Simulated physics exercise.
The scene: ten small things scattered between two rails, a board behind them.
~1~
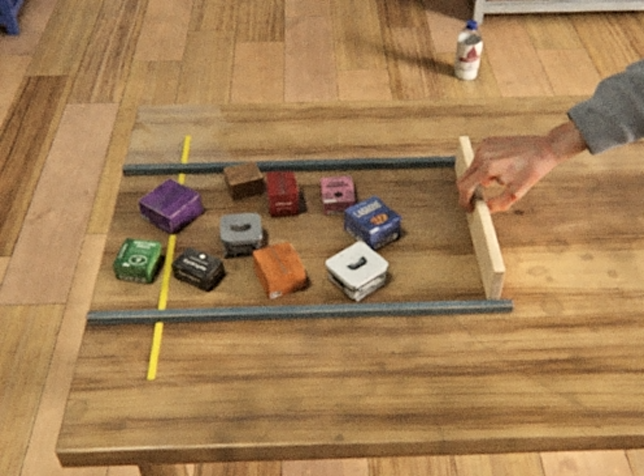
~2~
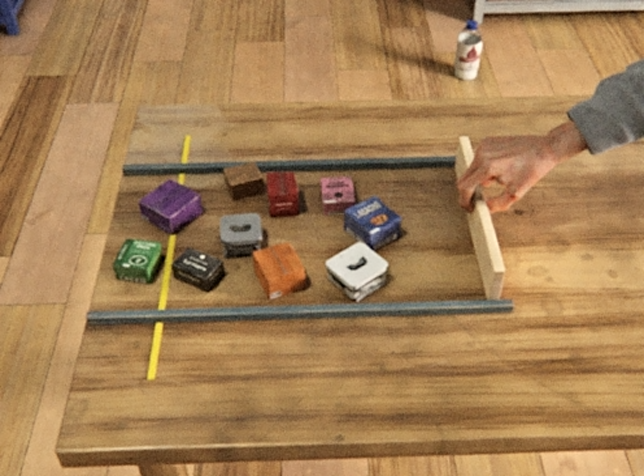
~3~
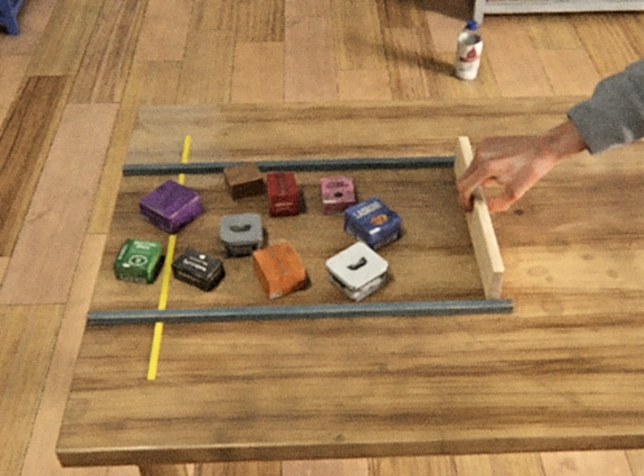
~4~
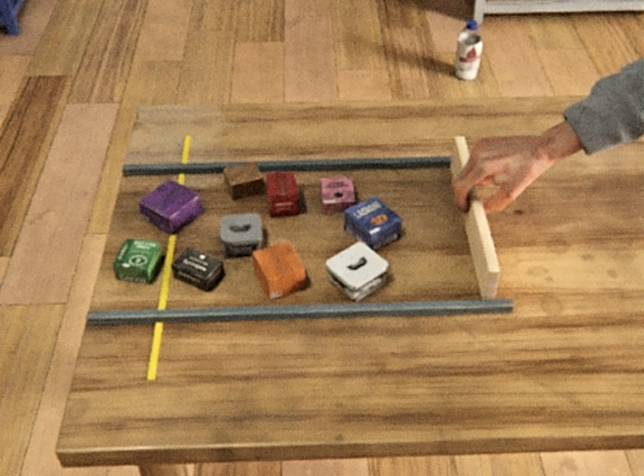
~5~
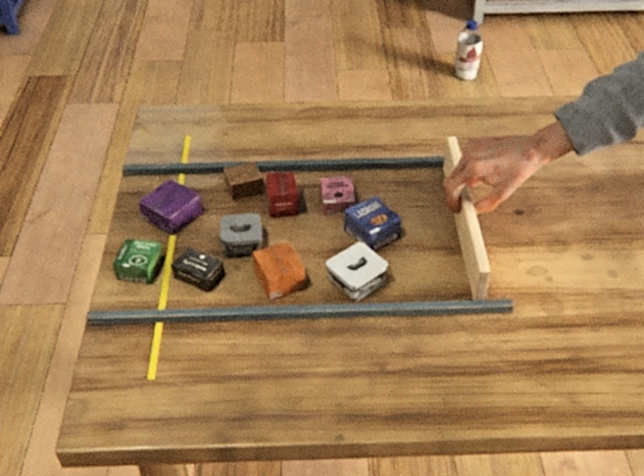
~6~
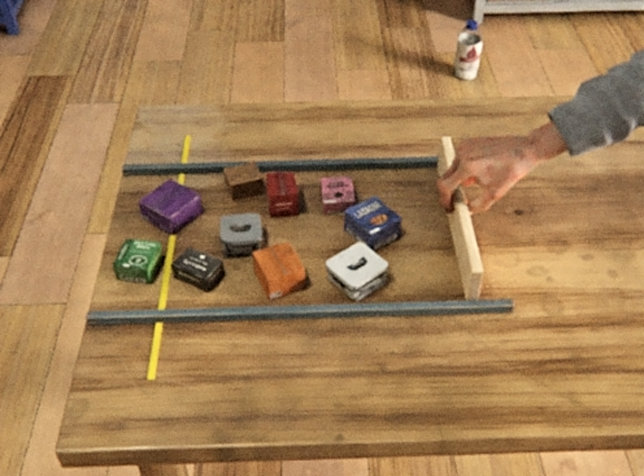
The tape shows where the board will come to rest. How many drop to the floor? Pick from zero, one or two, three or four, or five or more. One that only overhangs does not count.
Here the number that fall off is three or four.
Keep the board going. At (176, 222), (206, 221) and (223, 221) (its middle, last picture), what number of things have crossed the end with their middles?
It would be 3, 2 and 1.
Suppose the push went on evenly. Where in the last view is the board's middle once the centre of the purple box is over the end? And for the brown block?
About (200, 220), and (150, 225) for the other.
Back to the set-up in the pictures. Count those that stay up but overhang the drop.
It comes to 3.
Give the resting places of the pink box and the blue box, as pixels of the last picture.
First (161, 200), then (152, 225).
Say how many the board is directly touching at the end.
The number is 3.
Soon after, none off yet; green box at rest near (138, 261); purple box at rest near (171, 207); black box at rest near (198, 269).
In the end, the number that fall off is three or four; gone, black box, purple box and green box.
